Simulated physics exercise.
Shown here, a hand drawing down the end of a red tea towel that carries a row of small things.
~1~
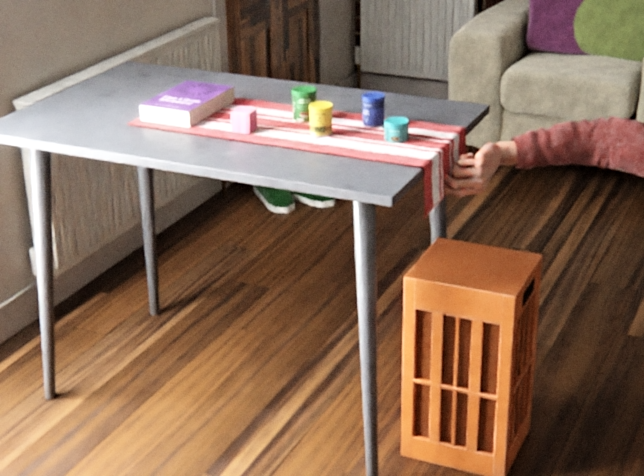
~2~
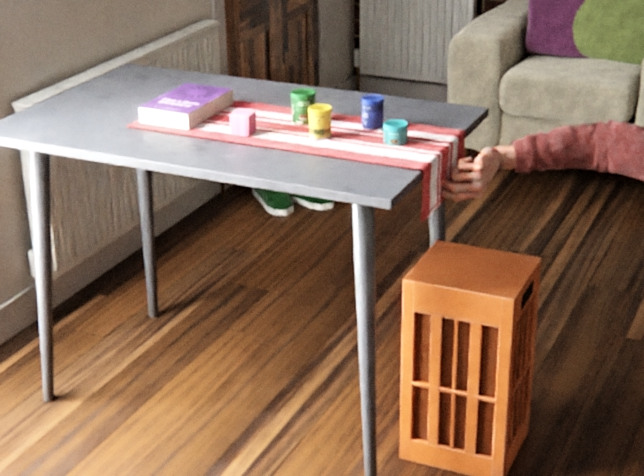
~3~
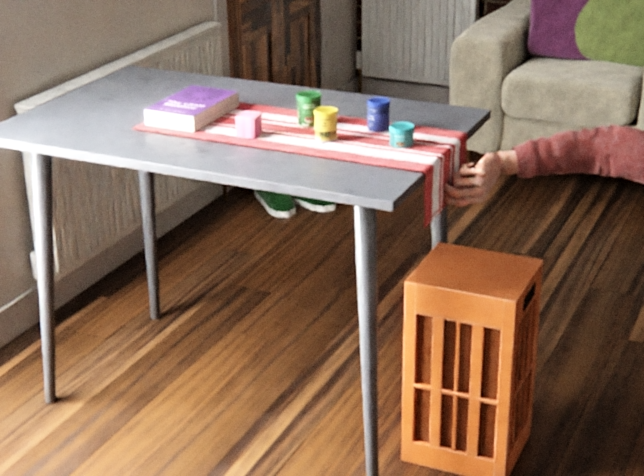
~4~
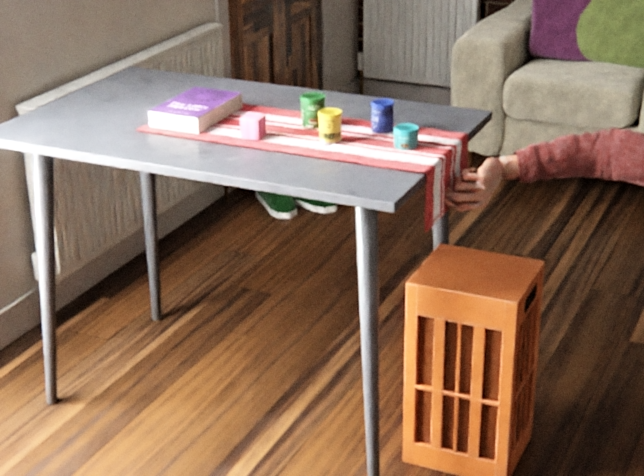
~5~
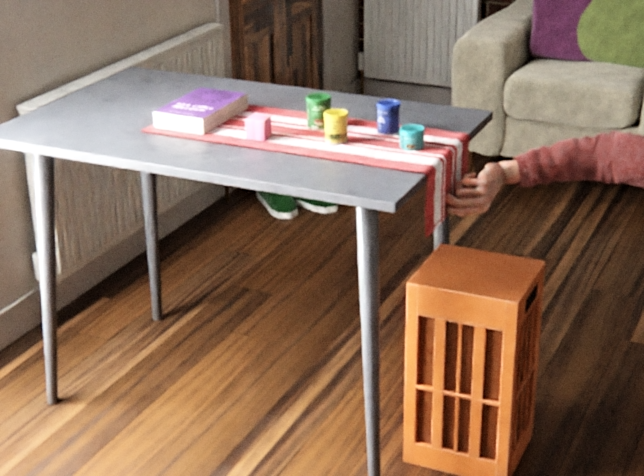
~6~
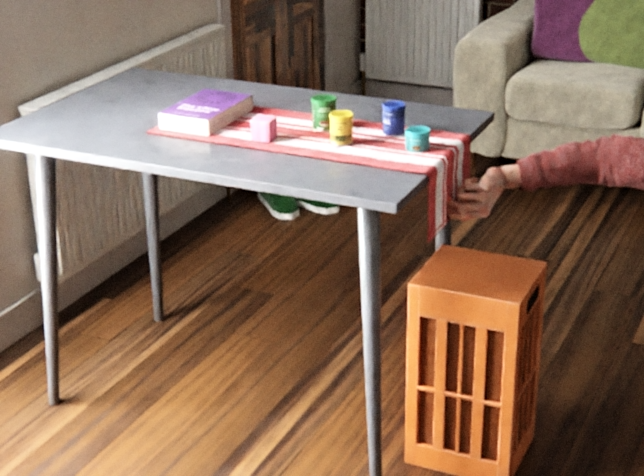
On a grey table, a hand slowly pulled the hanging end of a red and white striped cloth downward, and the book, pink cube and four little coloured pots slid slightly right with it.
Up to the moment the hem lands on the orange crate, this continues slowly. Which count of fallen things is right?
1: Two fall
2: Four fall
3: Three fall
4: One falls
Option 4: One falls.
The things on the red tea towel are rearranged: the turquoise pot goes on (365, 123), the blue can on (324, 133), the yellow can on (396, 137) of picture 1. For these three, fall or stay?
Turquoise pot: Still on; blue can: Still on; yellow can: Off.
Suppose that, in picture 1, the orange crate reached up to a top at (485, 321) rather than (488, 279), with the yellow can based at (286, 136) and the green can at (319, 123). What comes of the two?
The yellow can? Safe. The green can? Safe.
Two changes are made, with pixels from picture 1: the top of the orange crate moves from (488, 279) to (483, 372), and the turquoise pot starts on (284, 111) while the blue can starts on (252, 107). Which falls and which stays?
As for the turquoise pot, it holds its spot; as for the blue can, it holds its spot.
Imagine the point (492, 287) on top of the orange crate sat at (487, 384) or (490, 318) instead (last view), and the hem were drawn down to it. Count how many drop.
Respectively 4 and 2.
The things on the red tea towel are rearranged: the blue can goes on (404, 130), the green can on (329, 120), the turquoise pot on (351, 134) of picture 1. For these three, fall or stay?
You'd see the blue can go down, the green can hang on and the turquoise pot hang on.
A little later, hem near (449, 255); turquoise pot gone.
Next, hem on the crate; turquoise pot gone.
When it is over, hem on the crate; turquoise pot gone. It carries off one.
